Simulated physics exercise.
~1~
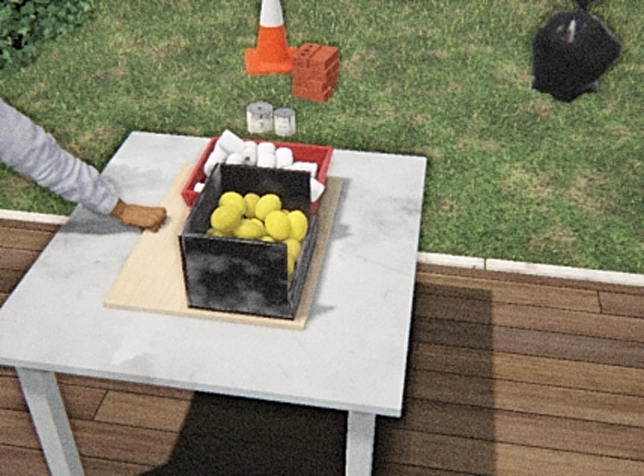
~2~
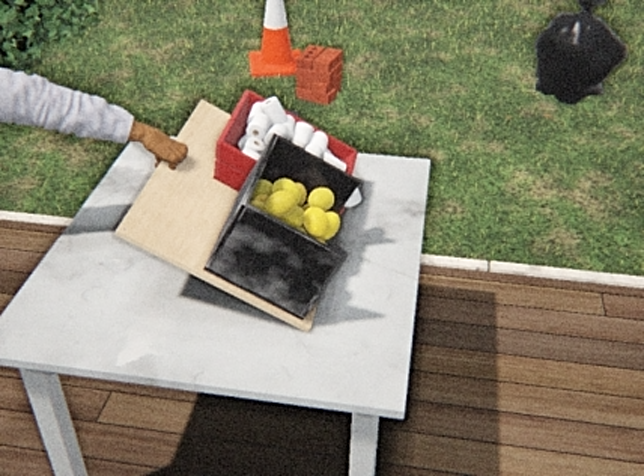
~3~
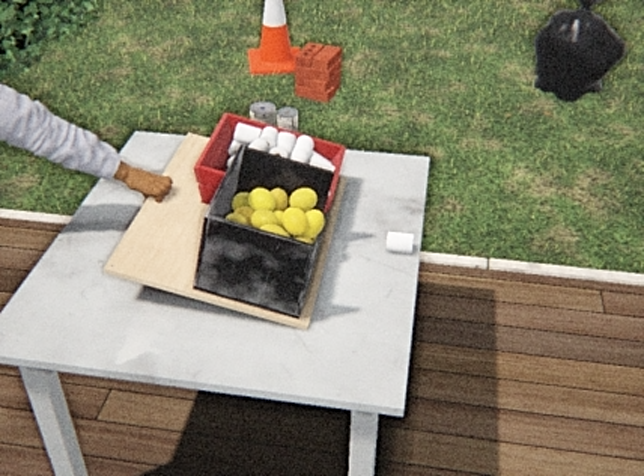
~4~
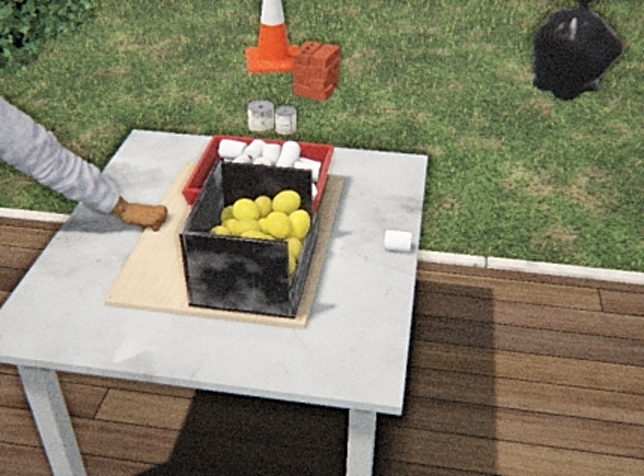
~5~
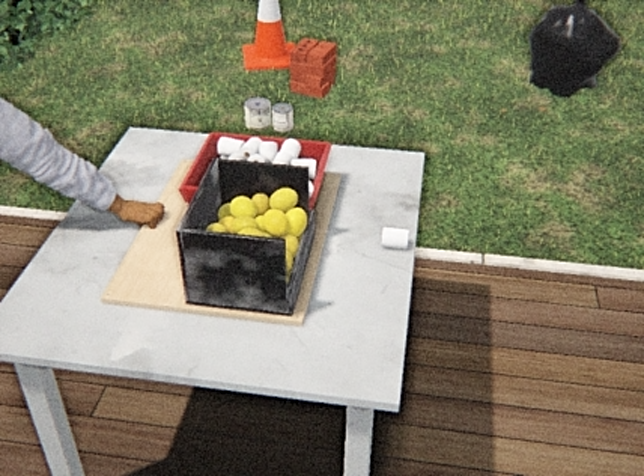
Garden table, a hand tilting a board with trays of paper rolls and lemons, then lowering it, one roll left lying outside.
